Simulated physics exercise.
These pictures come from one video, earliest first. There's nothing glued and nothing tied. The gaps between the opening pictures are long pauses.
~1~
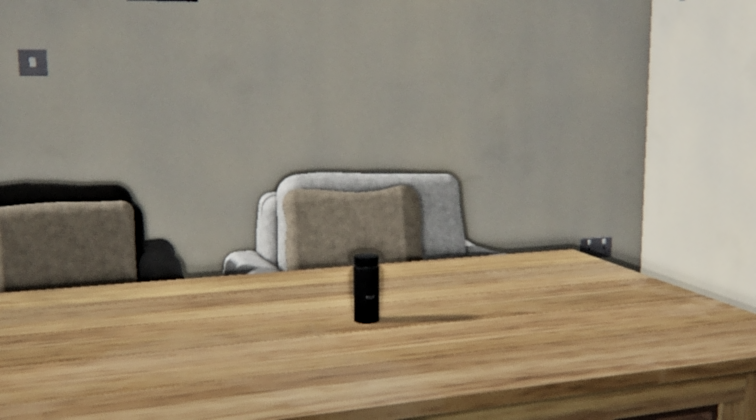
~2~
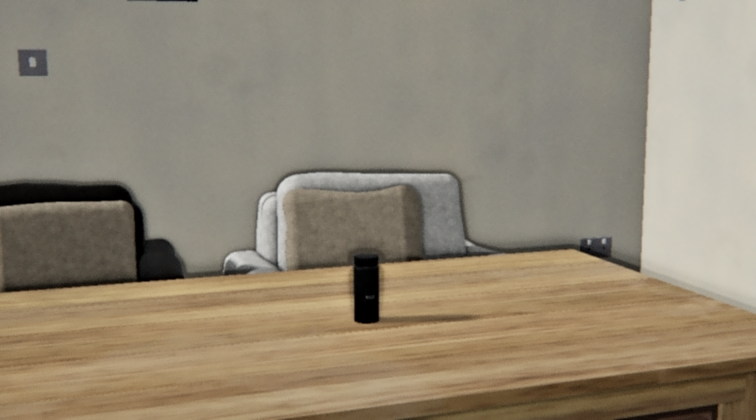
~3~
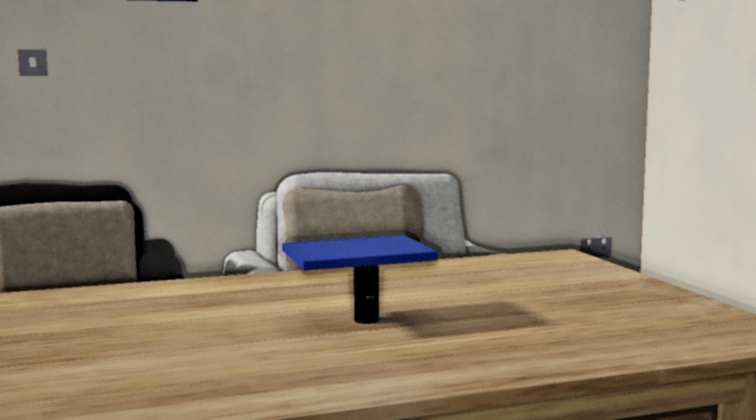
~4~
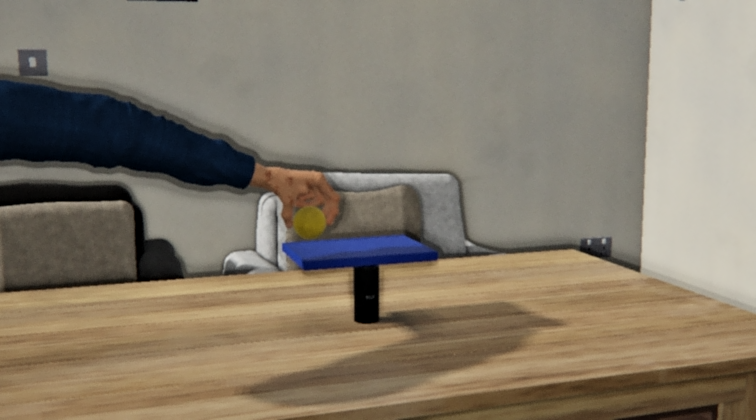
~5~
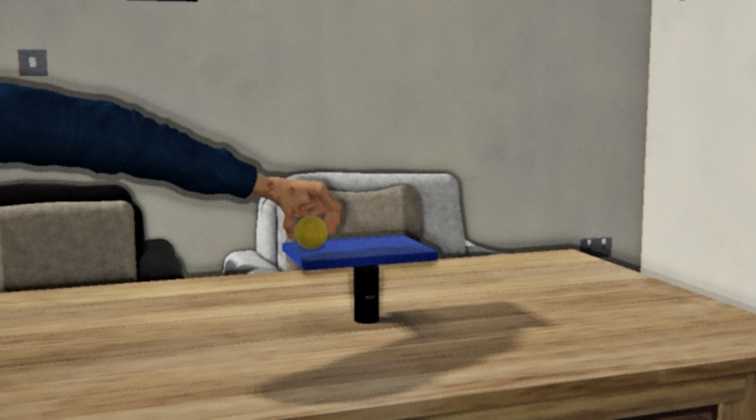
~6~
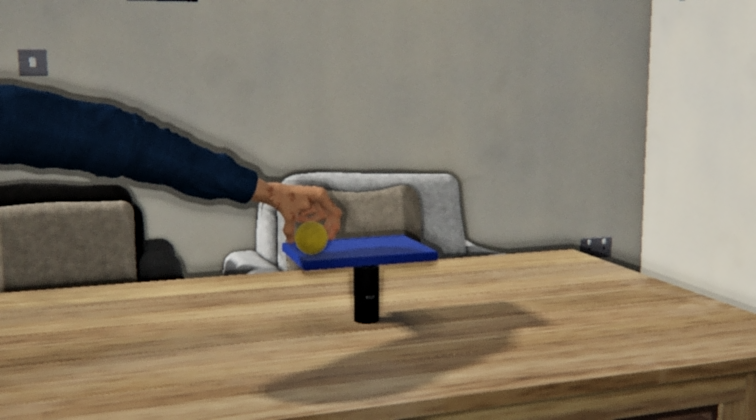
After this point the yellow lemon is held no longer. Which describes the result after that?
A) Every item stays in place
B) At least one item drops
B.
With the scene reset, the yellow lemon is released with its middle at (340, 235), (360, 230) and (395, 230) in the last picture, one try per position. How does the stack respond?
It goes over first, remains upright second and remains upright third.
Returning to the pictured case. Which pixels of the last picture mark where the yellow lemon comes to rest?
Near (279, 322).
Then, 0.40 s later than the last frame, yellow lemon now fallen; blue lid tilted by 59°.
Then, 0.60 s later than the last frame, blue lid tilted by 52°; black shaker tilted by 17°.
Then, 0.80 s later than the last frame, black shaker and blue lid now fallen.
When it is over, fallen, black shaker, blue lid and yellow lemon. End places, in pixels of the last picture, yellow lemon near (279, 322). The stack loses its balance.
